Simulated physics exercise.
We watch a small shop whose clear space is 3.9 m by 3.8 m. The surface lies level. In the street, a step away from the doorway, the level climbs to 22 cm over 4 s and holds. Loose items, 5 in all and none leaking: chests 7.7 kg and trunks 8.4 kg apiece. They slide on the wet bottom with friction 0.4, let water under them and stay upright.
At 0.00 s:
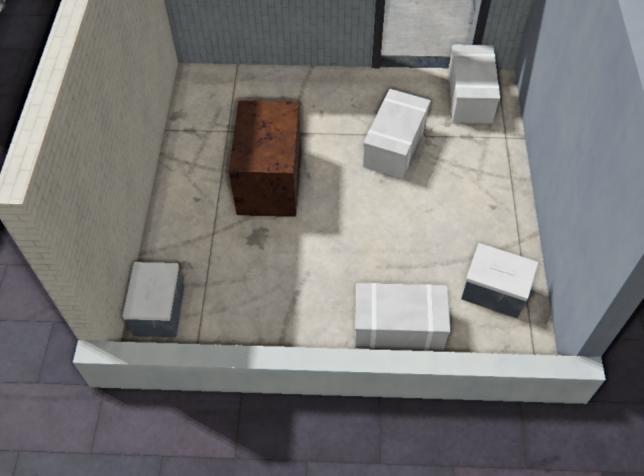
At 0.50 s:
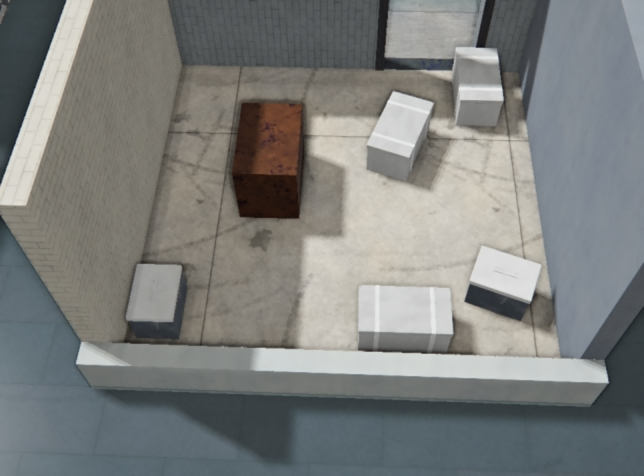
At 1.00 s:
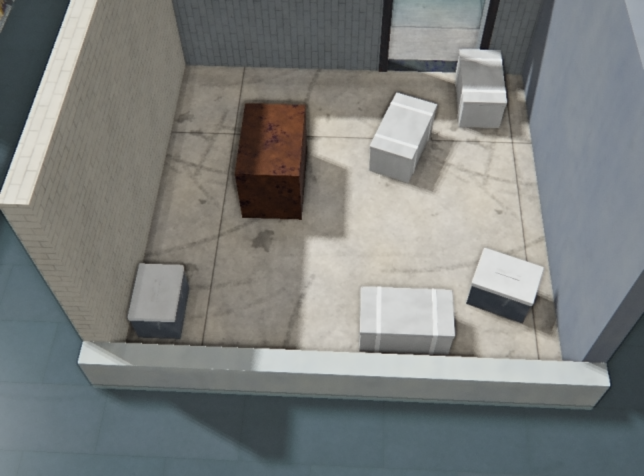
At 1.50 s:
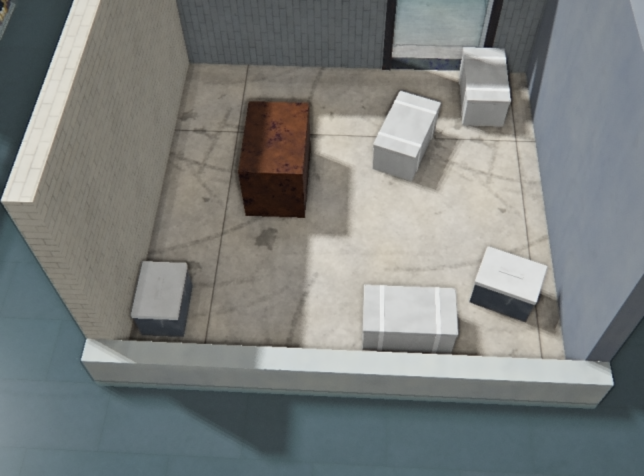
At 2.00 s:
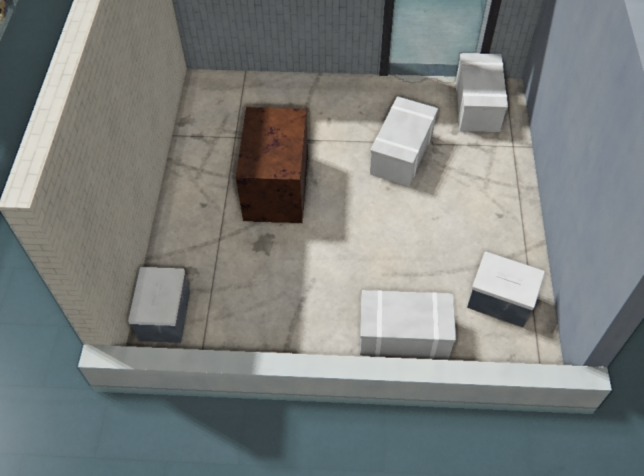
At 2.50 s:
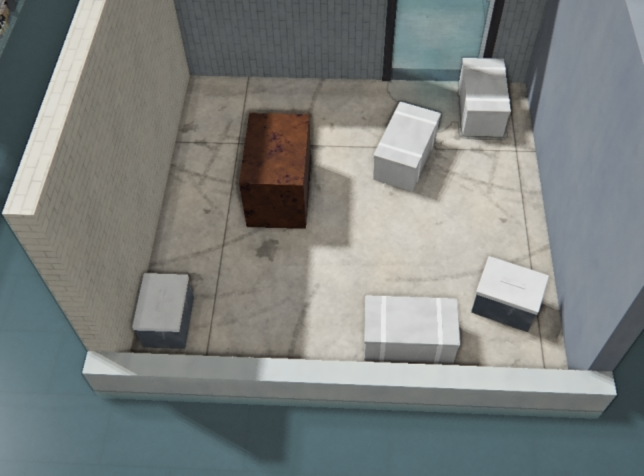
In the video, a rusty brown block and five pale boxes stay put on the pale floor of a walled room seen from above, while the dark paving outside turns blue-green, as if covered by water, and the view shifts slightly.
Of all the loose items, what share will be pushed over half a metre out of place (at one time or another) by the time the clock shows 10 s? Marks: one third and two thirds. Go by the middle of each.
That comes to two thirds or above.
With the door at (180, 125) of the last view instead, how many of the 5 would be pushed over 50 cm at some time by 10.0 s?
Then 5.
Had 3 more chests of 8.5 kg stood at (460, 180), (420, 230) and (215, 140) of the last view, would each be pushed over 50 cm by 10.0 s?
In turn: More, over, short of it.
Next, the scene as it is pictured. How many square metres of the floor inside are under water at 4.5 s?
About 6.5 m2.
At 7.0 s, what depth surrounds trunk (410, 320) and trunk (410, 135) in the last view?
Roughly 11 and 6 cm.
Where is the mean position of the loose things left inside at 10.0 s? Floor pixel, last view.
Near (276, 222).
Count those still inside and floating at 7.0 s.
At that moment 4.
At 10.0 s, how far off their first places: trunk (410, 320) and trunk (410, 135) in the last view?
In that order: 200 cm, 250 cm.
After 3.5 s 0 of 5 are over 50 cm from their spots; 0 afloat.
After 4.5 s 1 of 5 are over 50 cm from their spots; 0 afloat.
After 7.0 s 2 of 5 are over 50 cm from their spots; 4 afloat.
After 10.0 s 4 of 5 are over 50 cm from their spots, and 4 have been at some point; 5 afloat.
